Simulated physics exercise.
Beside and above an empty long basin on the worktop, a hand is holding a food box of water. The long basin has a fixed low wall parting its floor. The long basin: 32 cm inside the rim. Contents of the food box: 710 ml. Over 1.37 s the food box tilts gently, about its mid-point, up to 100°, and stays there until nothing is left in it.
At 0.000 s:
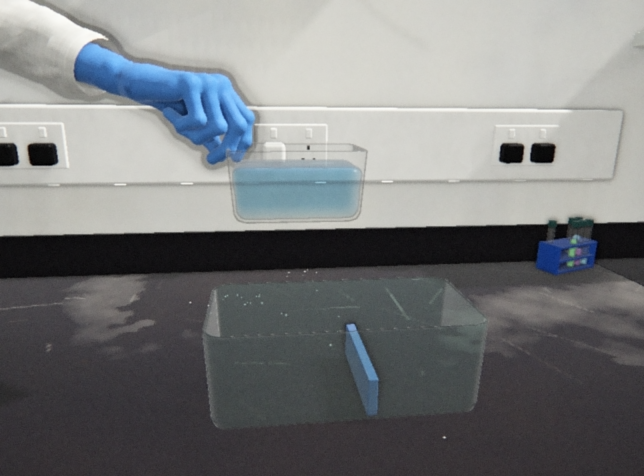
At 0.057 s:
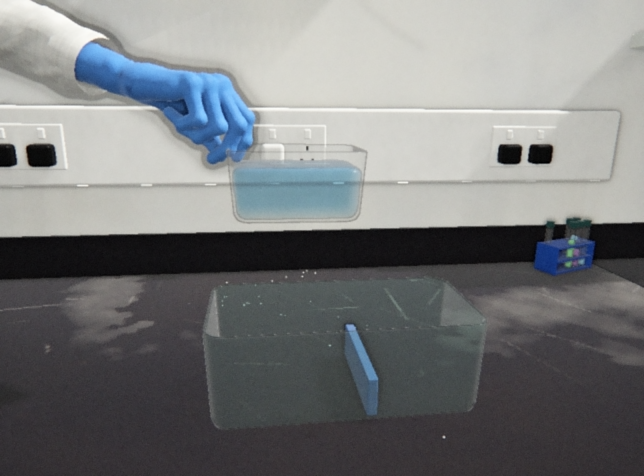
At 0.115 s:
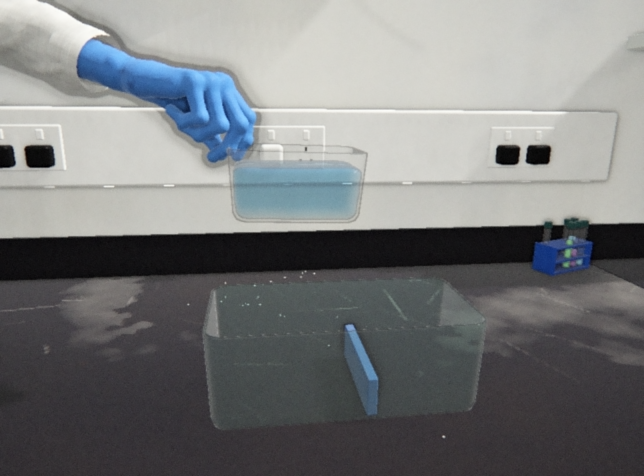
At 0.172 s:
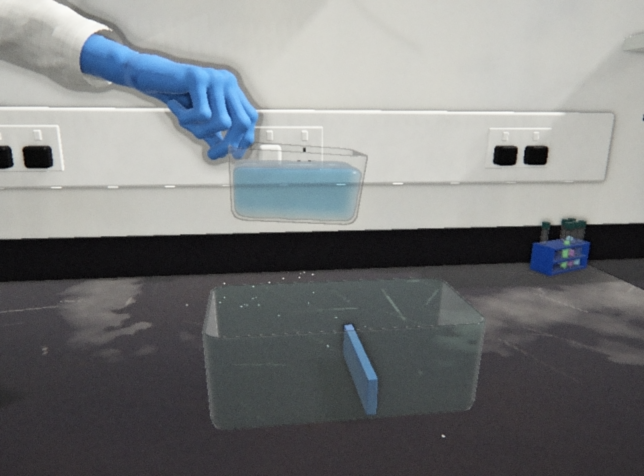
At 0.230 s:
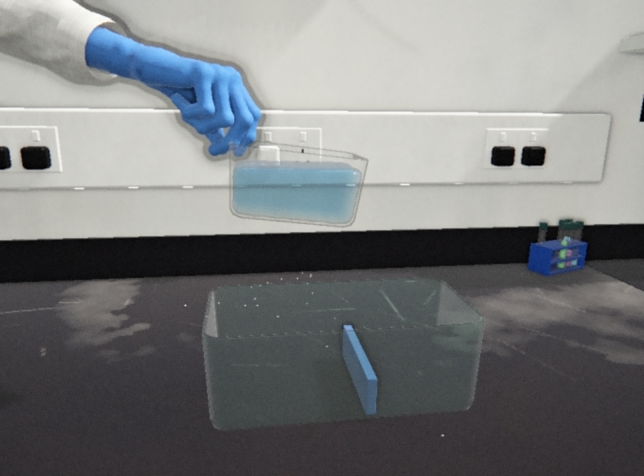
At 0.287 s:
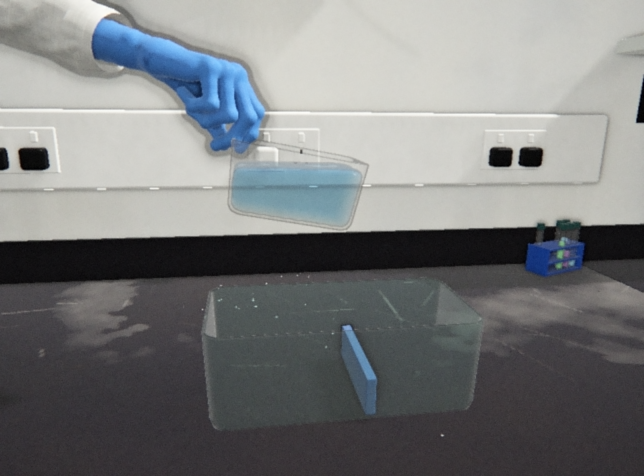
A blue-gloved hand gently tilts a clear box of water rightward above an empty basin.
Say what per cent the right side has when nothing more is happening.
It has about 90 per cent.
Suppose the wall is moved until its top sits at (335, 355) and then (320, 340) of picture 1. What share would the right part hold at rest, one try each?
Try 1: 95 %; try 2: 100 %.
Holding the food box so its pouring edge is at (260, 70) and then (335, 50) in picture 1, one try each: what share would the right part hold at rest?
Respectively about 15 and 80 percent.
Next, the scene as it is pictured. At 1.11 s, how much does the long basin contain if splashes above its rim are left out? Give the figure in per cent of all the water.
Some 78 per cent.
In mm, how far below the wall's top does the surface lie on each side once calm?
Left: Roughly 46 mm; right: Roughly 12 mm.
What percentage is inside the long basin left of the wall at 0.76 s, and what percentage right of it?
Lab note: Left near 0 %, right near 12.
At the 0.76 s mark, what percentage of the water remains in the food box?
58 %.
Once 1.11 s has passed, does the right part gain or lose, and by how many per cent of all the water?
It rises by about 14.
Then, 0.76 s in, the tilt is 59° and 58 per cent is still to pour, 0 is left of the wall and 12 right of it.
Then, 1.11 s in, the tilt is 91° and 13 per cent is still to pour, 2 is left of the wall and 77 right of it.
Then, 1.47 s in, the tilt is 100° and 1 per cent is still to pour, 7 is left of the wall and 90 right of it.
Then, 1.87 s in, the tilt is 100° and 0 per cent is still to pour, 9 is left of the wall and 90 right of it.
Finally, 9 per cent lies left of the wall, 90 right of it and 1 outside.
